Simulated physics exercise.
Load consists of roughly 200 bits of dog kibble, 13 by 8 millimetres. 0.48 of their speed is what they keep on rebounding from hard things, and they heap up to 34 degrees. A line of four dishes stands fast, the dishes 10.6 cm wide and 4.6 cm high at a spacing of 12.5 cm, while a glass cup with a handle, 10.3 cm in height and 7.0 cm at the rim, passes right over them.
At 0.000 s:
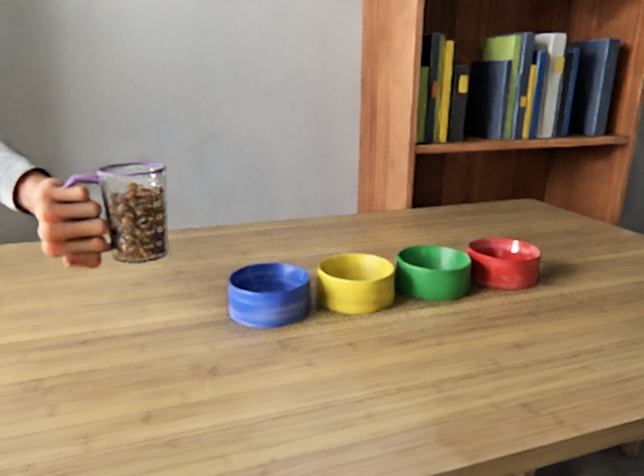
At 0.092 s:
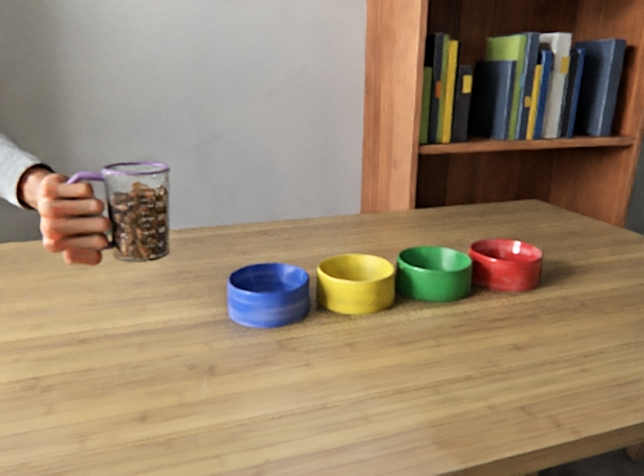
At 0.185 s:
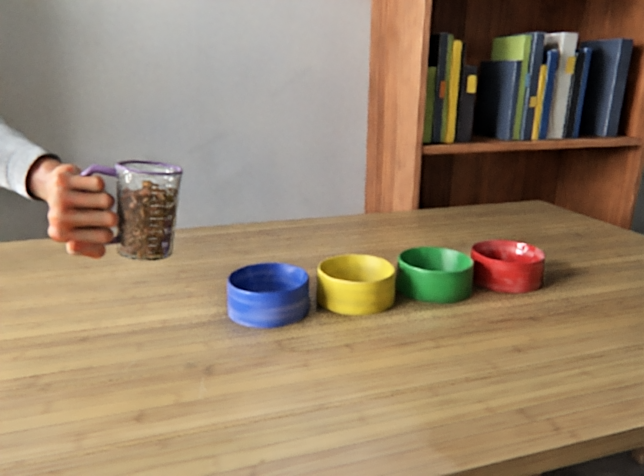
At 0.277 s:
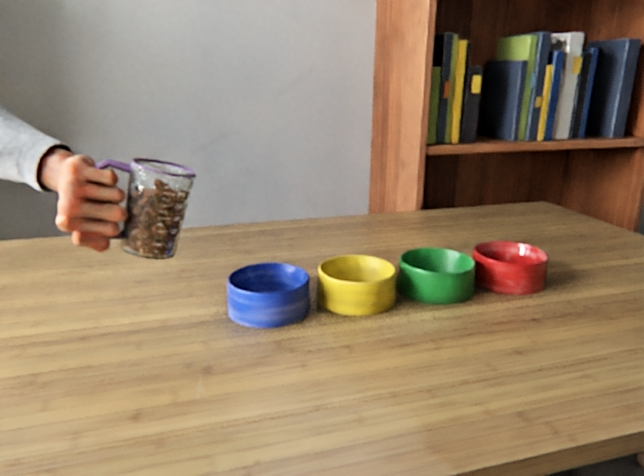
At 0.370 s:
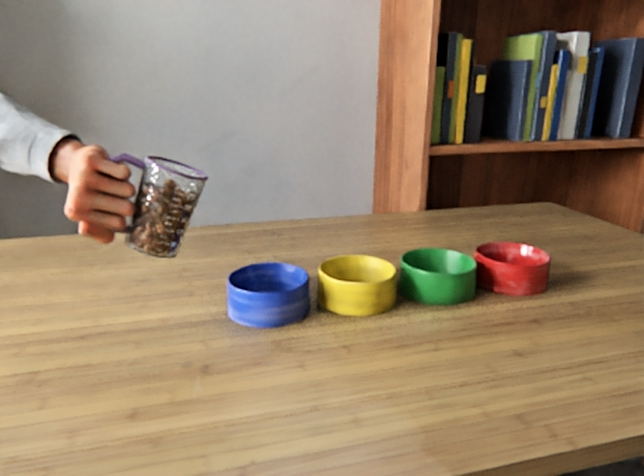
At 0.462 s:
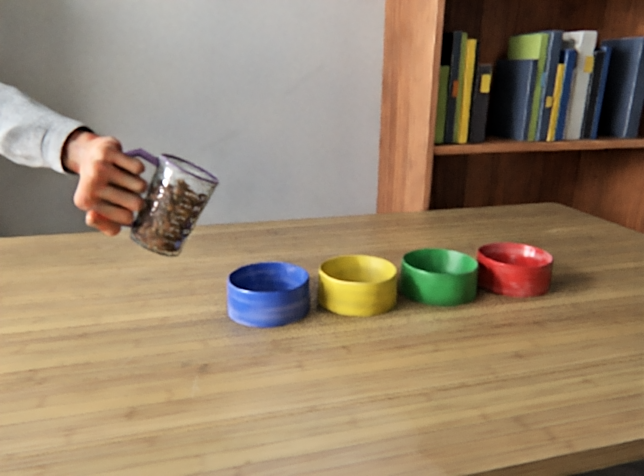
A hand in a pale sleeve, at the left, holds a clear cup with a purple rim and handle, full of brown pieces, and moves it slightly rightward while tilting it steadily to the right. Blue, yellow, green and red bowls stand still in a row on a wooden table, before a grey wall and a bookshelf at upper right. The view, from slightly above the table, shifts very slightly.
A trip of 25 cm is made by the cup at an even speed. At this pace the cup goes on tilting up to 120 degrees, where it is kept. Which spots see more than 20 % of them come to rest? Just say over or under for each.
In order: Red: It will keep a fifth or less; blue: It will keep a fifth or less; green: It will keep a fifth or less; yellow: It will keep more than a fifth; counter: It will keep a fifth or less.
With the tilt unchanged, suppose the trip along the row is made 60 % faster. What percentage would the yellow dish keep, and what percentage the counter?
Shares: Yellow 90, counter 0.
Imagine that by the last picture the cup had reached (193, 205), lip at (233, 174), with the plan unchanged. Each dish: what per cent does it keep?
Final shares - red 0 %, blue 0 %, green 0 %, yellow 100 %.
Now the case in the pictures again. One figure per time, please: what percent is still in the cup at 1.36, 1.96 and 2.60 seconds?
In turn: 100, 35, 0.
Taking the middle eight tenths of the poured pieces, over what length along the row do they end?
It covers some 7 centimetres of the row.
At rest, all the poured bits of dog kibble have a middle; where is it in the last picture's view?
When it all comes to rest, the middle is near (360, 286).
After 1.36 s, tilt 91 degrees; cup holds 100 %.
After 1.96 s, tilt 120 degrees; cup holds 35 %, yellow 50 %.
After 2.60 s, tilt 120 degrees; cup holds 0 %, yellow 90 %.
In the end, at 2.9 s, red 0 %, blue 0 %, green 0 %, yellow 90 %, counter 10 %.
